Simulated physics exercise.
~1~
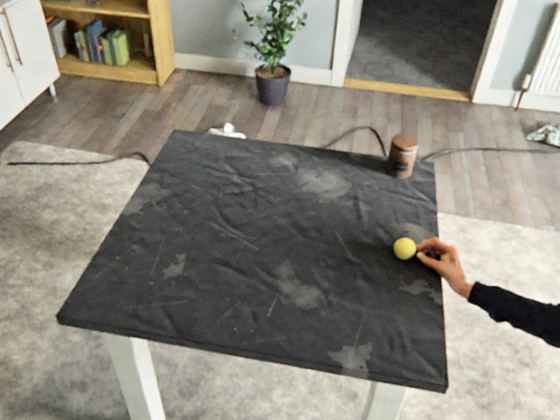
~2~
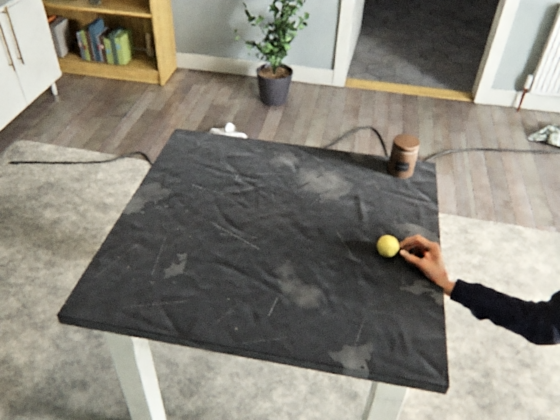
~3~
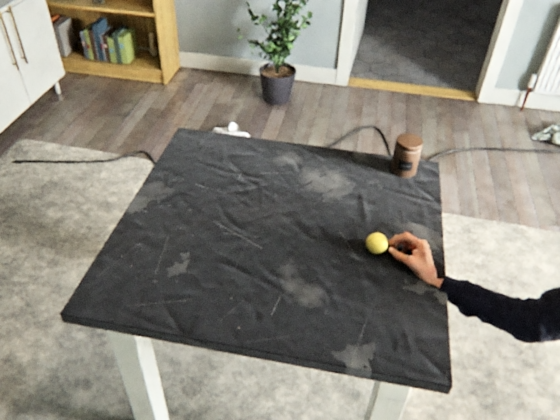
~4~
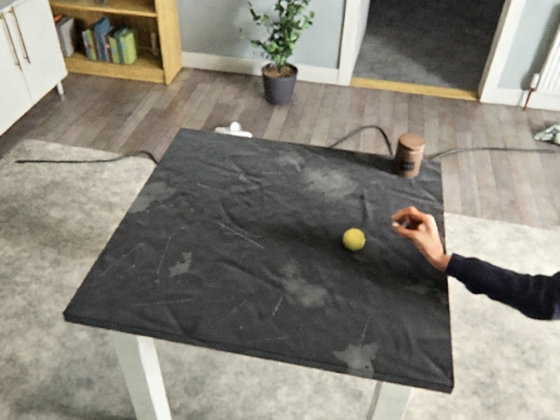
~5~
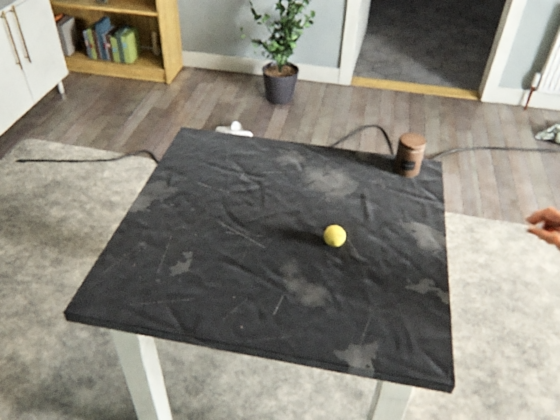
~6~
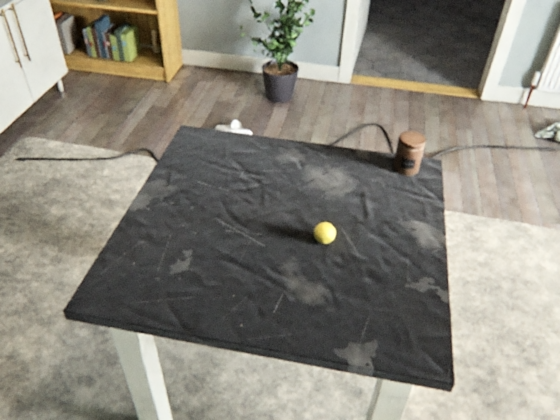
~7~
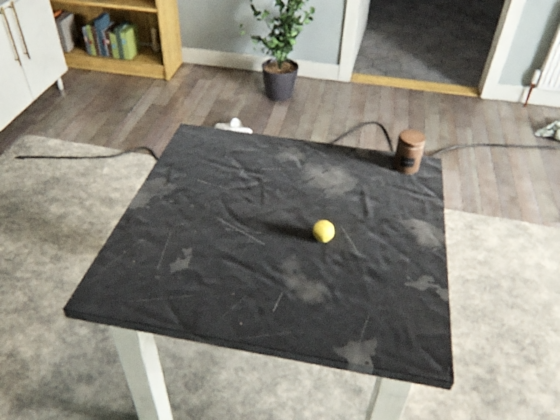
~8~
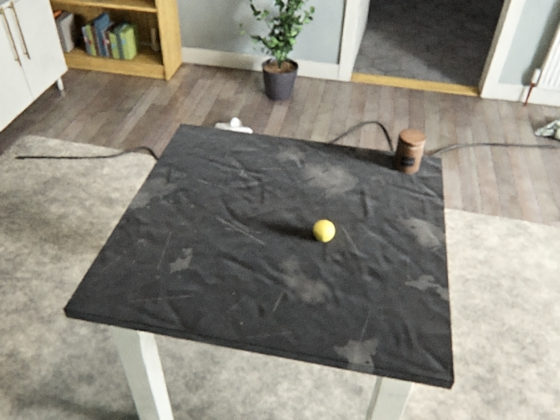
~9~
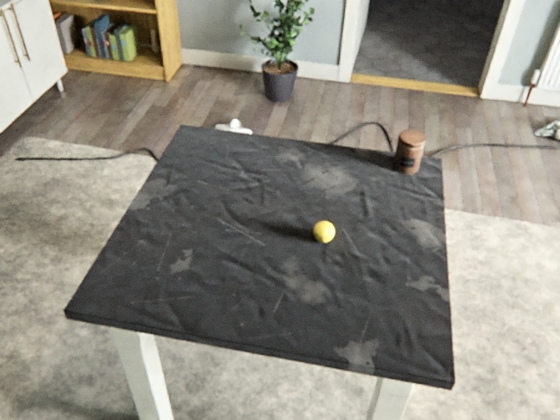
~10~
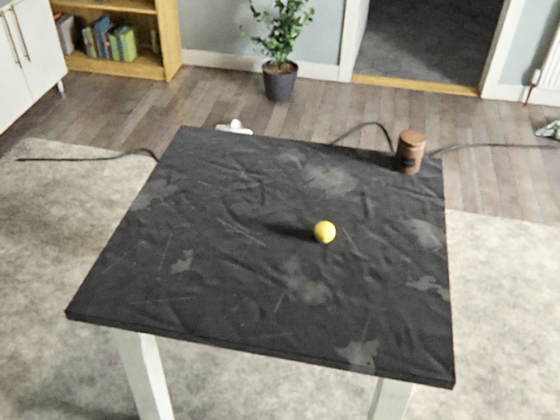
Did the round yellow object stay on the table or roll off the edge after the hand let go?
It stayed on the table. It rolled a little way to the left, slowed down and came to rest well away from the edges.
On a dark-covered table in a living room, a hand from the right pushed a small, round yellow object leftward and let go. It rolled slowly on past the middle and came to rest there, while a brown jar stayed put near the back.
